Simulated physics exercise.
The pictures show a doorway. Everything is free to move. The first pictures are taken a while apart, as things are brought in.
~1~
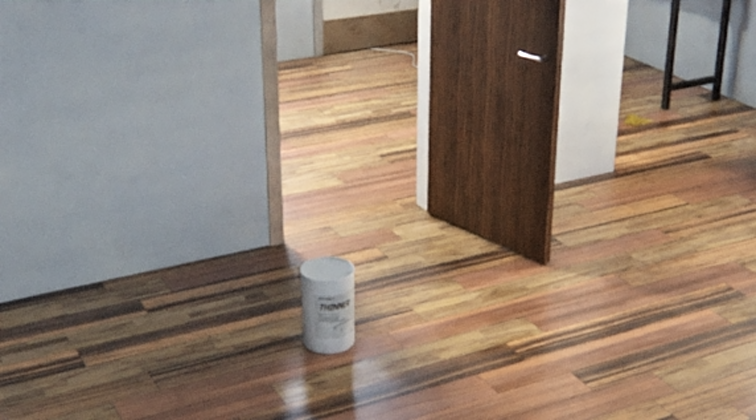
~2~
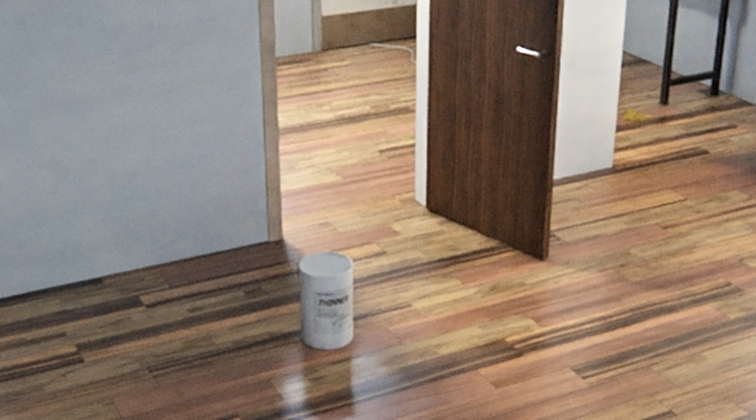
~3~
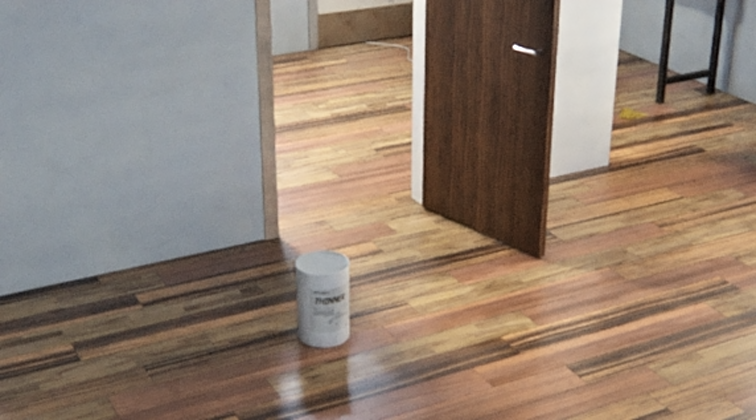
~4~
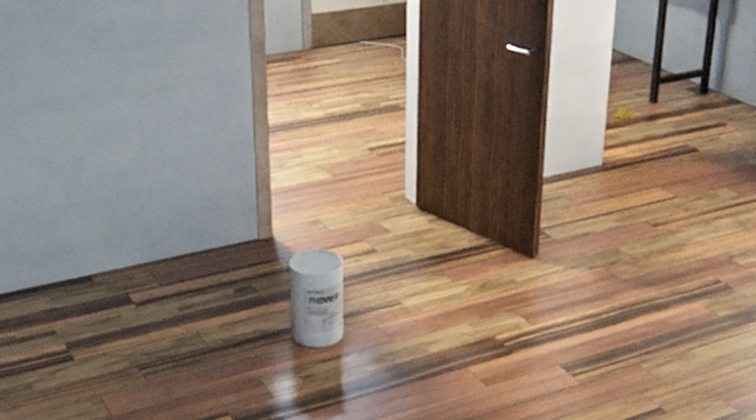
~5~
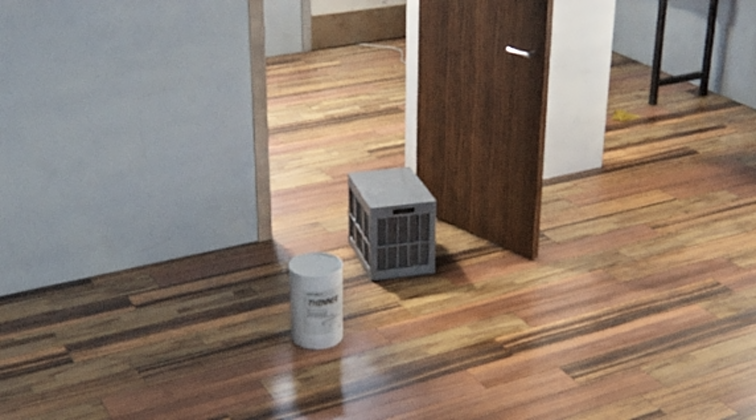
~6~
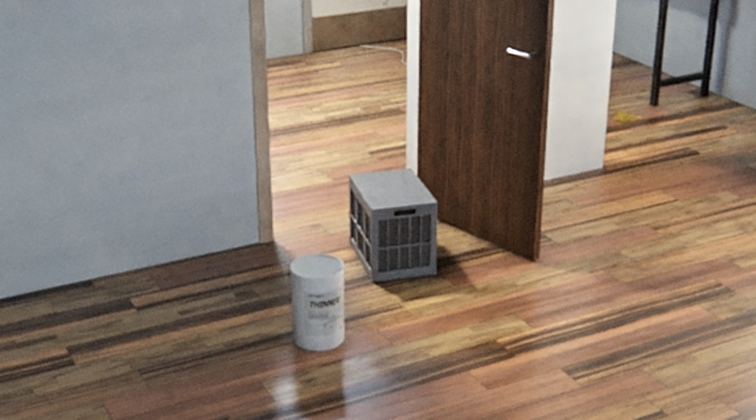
Grey slatted crate appearing on a wood floor beside a wide-open brown door, behind a white pail, with nothing else visibly moving.
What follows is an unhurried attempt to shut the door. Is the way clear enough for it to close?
It stops short.
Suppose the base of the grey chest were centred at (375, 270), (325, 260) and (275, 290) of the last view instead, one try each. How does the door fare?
First, it jams; second, it is blocked; third, it closes.
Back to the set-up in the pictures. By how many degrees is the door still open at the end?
Some 65° open.
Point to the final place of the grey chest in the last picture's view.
At about (385, 223).
Then, 0.50 s after the last picture, door 96° open.
Then, 0.80 s after the last picture, door 83° open.
Then, 1.00 s after the last picture, door 72° open.
Then, 1.20 s after the last picture, door 65° open; grey chest slid a little near (386, 223).
At rest, door 64° open; both in place. Seen from the same camera at the end, grey chest near (385, 223).
